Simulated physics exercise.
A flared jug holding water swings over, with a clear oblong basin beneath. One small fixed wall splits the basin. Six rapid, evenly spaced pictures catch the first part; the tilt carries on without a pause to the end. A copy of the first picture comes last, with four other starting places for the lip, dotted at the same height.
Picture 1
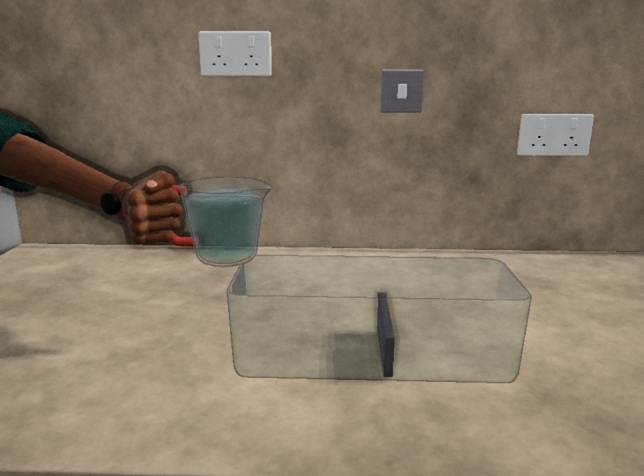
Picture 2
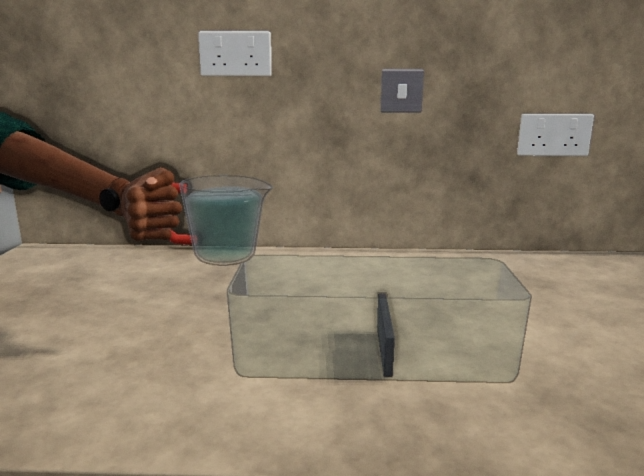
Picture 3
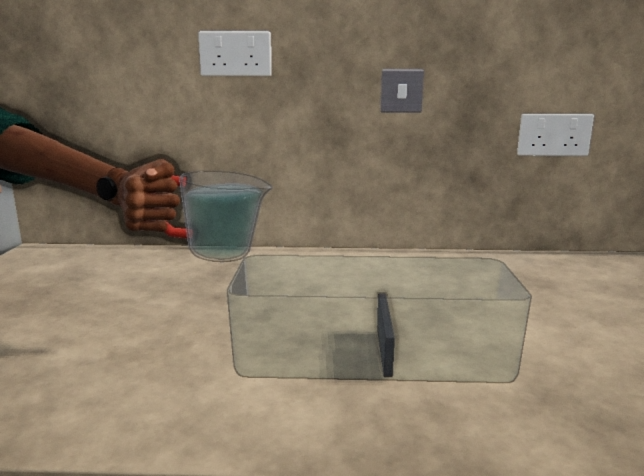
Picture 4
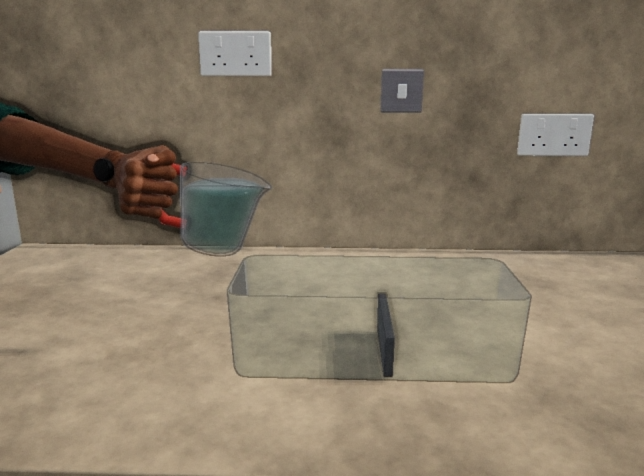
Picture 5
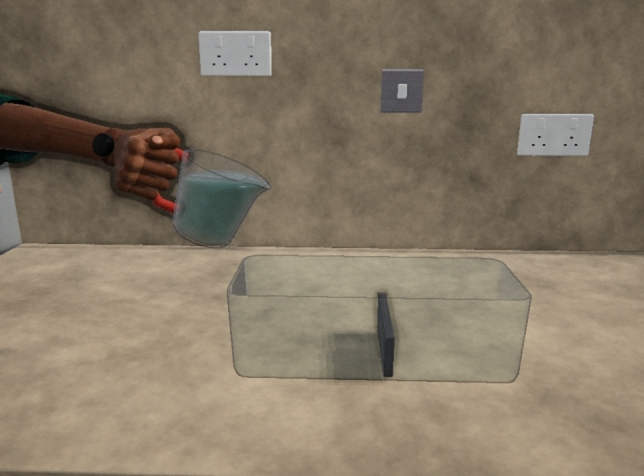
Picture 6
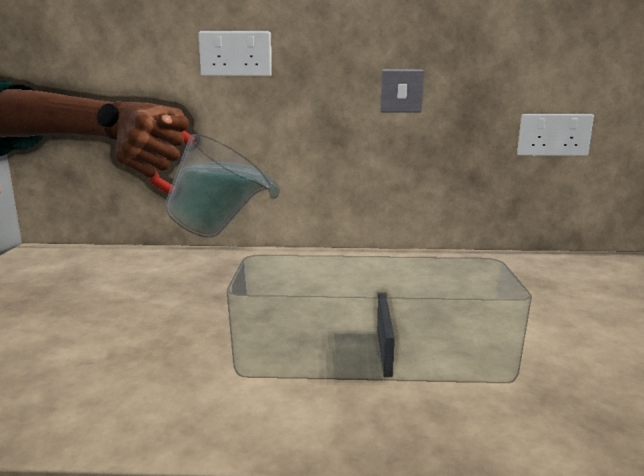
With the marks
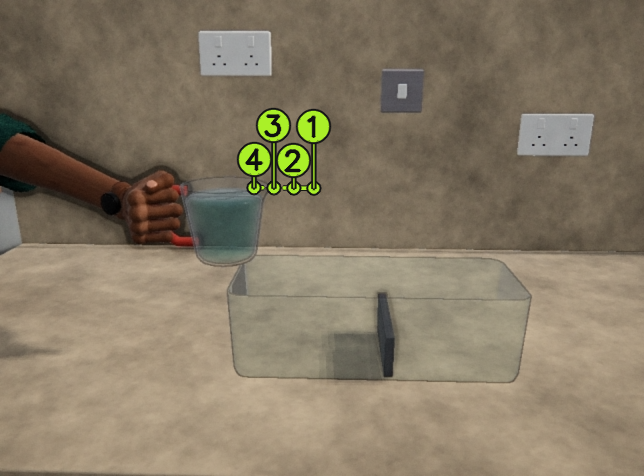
A hand held a clear jug of bluish water by its red handle above a see-through basin with a dark divider, then gradually tilted it to the right until water just came over the lip.
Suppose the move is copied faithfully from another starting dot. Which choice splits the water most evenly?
Use place 1.
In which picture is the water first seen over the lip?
Picture 6.
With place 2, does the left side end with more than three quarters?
Yes, it does.
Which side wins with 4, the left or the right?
More ends on the left.
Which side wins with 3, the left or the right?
The left side.
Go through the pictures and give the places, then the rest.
Upright, lip at (271, 187); basin from (234, 373) to (517, 379); top of the wall at (386, 313); nothing has left yet.
Upright, lip at (271, 187); nothing has left yet.
Tipped about 6°, lip at (271, 187); nothing has left yet.
Tipped about 13°, lip at (270, 187); nothing has left yet.
Tipped about 22°, lip at (270, 187); nothing has left yet.
Tipped about 33°, lip at (269, 187); water is over the lip, down to (274, 196).
On the marked copy, 1 at (313, 188); 2 at (293, 188); 3 at (273, 187); 4 at (254, 187).
For place 1, about 51 % ends left of the wall and 46 % right of it.
For place 2, about 94 % ends left of the wall and 3 % right of it.
For place 3, about 92 % ends left of the wall and 4 % right of it; 4 % is lost outside.
For place 4, about 94 % ends left of the wall and 4 % right of it; 3 % is lost outside.
